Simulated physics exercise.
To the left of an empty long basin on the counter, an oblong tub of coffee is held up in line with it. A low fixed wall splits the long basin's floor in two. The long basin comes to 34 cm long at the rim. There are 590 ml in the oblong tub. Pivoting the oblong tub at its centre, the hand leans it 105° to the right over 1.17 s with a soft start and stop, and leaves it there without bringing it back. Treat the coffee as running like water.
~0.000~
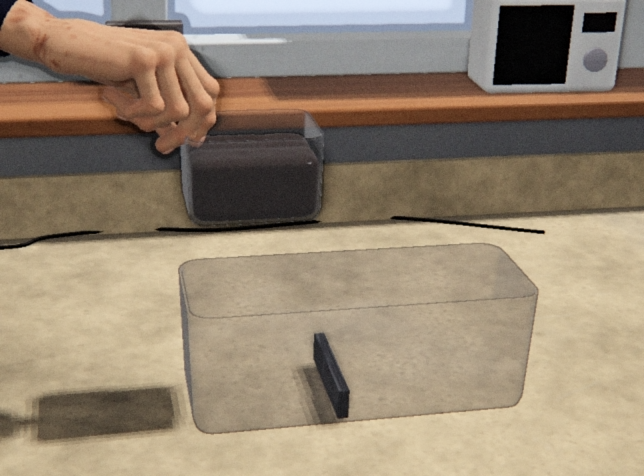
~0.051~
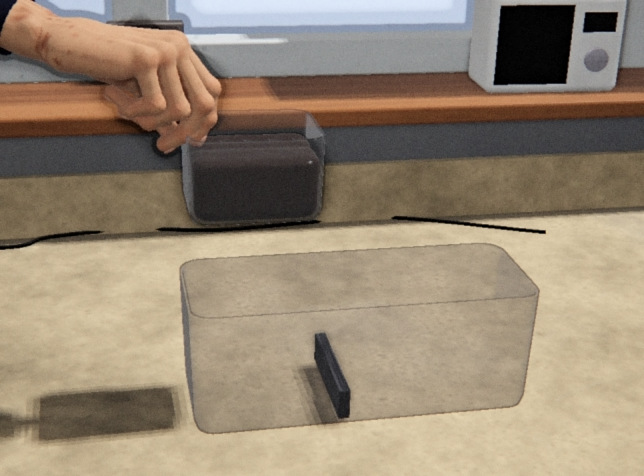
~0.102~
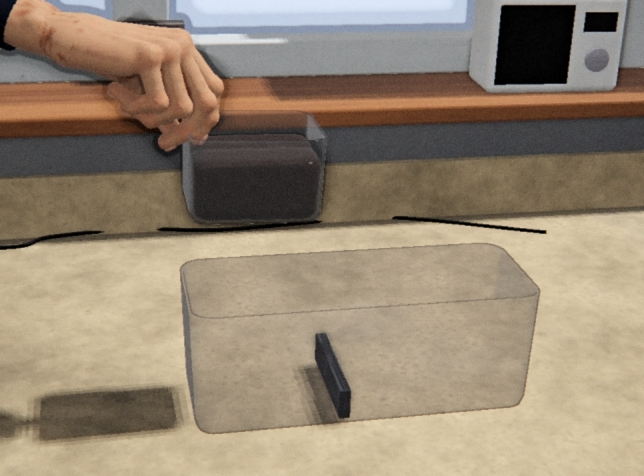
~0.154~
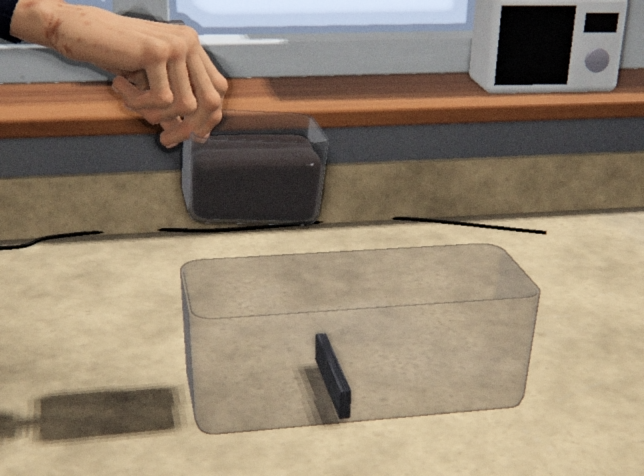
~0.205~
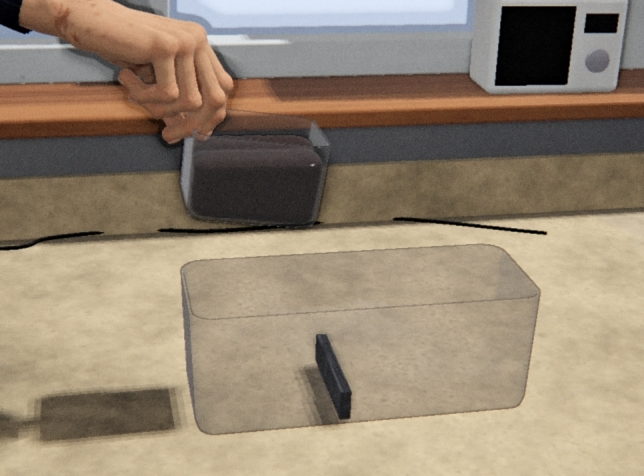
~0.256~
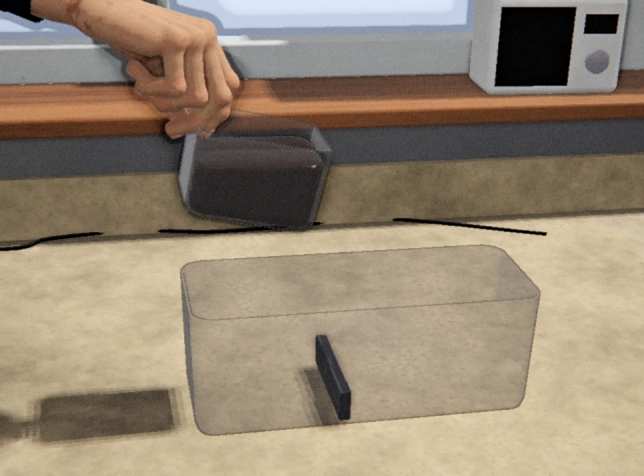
A hand holds an oblong tub of dark coffee upright above a counter, then gradually leans it a little to the right, the coffee shifting inside, while a long, clear basin with a dark upright divider stays still.
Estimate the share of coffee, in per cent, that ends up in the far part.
About 87 per cent.
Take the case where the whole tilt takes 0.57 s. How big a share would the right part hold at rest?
Then it comes to around 85 per cent.
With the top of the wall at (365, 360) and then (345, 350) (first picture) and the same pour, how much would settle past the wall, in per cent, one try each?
First 60, then 75 per cent.
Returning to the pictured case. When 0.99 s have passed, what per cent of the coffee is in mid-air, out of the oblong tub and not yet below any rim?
About 10 % of the total.
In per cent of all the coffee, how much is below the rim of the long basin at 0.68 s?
Fraction in basin: Approx. 8%.
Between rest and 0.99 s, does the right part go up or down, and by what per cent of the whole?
Result: An increase, close to 16.
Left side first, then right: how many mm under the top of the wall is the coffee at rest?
It's around 28 mm on the left side and around 10 mm on the right side.
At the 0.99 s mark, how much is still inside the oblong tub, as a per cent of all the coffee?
16 per cent or so.
Then, 0.68 s in, the tilt is 66° and 66 per cent is still to pour, 0 is left of the wall and 7 right of it.
Then, 0.99 s in, the tilt is 99° and 15 per cent is still to pour, 5 is left of the wall and 70 right of it.
Then, 1.32 s in, the tilt is 105° and 1 per cent is still to pour, 11 is left of the wall and 86 right of it.
Then, 1.67 s in, the tilt is 105° and 0 per cent is still to pour, 13 is left of the wall and 87 right of it.
Finally, 13 per cent lies left of the wall, 87 right of it and 1 outside.
